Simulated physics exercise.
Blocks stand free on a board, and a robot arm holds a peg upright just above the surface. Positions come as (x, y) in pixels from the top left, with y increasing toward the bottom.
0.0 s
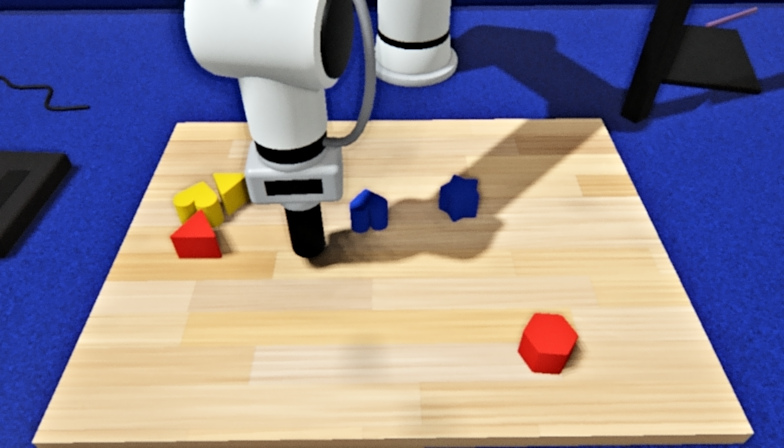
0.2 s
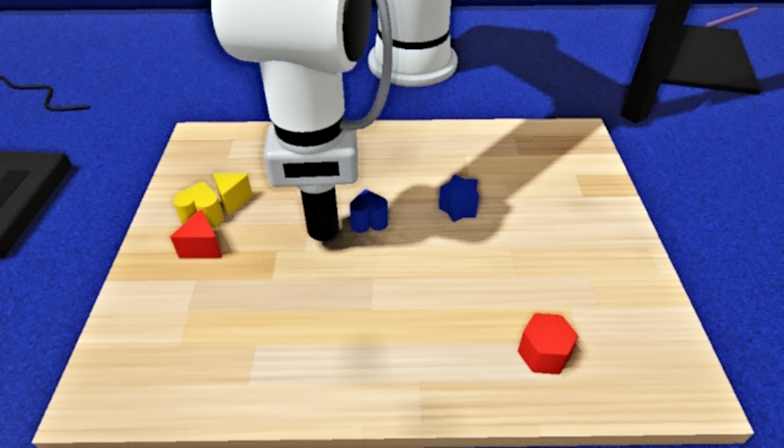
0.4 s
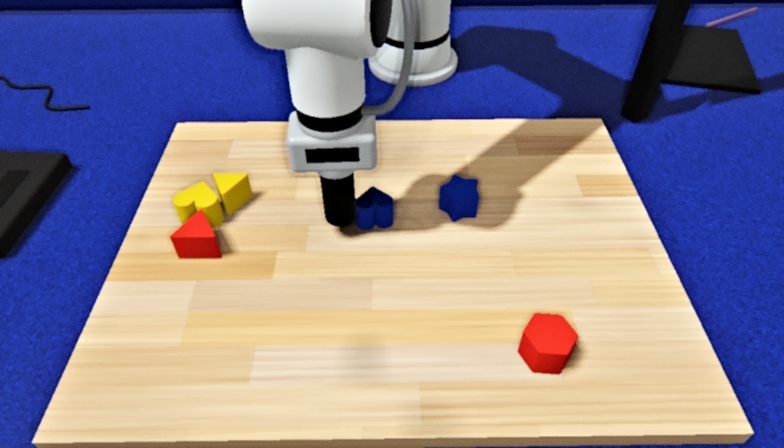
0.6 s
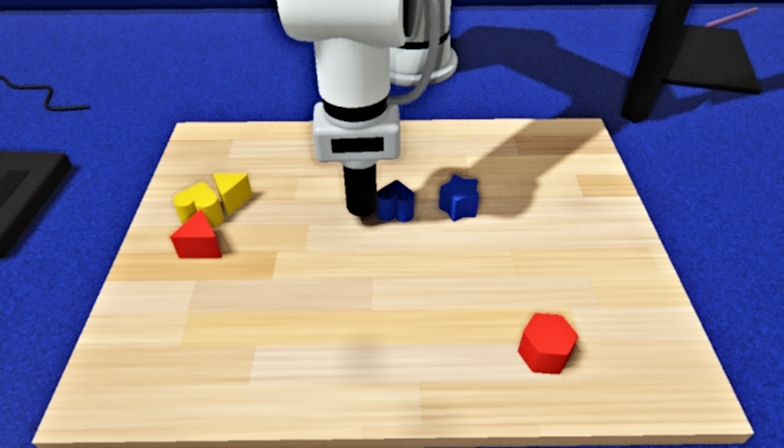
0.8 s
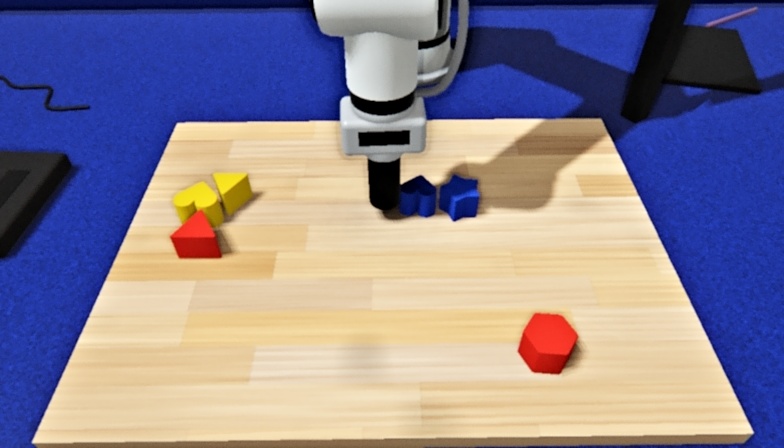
Robot arm moving its black peg up and right across a wooden board, then pushing a blue heart block rightward toward a blue star.
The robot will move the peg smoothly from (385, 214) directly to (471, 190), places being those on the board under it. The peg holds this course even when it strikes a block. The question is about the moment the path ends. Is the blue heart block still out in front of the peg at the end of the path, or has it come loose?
It will keep going ahead of the peg.
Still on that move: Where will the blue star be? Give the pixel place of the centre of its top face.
It ends at (503, 184).
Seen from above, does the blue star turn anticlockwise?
Final answer: No.
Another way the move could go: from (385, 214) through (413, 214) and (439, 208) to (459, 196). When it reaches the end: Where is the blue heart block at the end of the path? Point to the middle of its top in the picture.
Just about (474, 157).
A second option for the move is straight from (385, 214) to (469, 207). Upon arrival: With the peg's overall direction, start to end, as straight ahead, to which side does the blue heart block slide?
The shift is to the left of that direction.
The first path, step by step. One third of the way, peg (415, 193); blue heart block (448, 176); blue star (482, 184), turned 40° clockwise.
Two thirds of the way, peg (444, 185); blue heart block (474, 166), turned 20° anticlockwise; blue star (495, 183), turned 95° clockwise.
At the end, peg (472, 177); blue heart block (498, 156), turned 35° anticlockwise; blue star (503, 184), turned 115° clockwise.
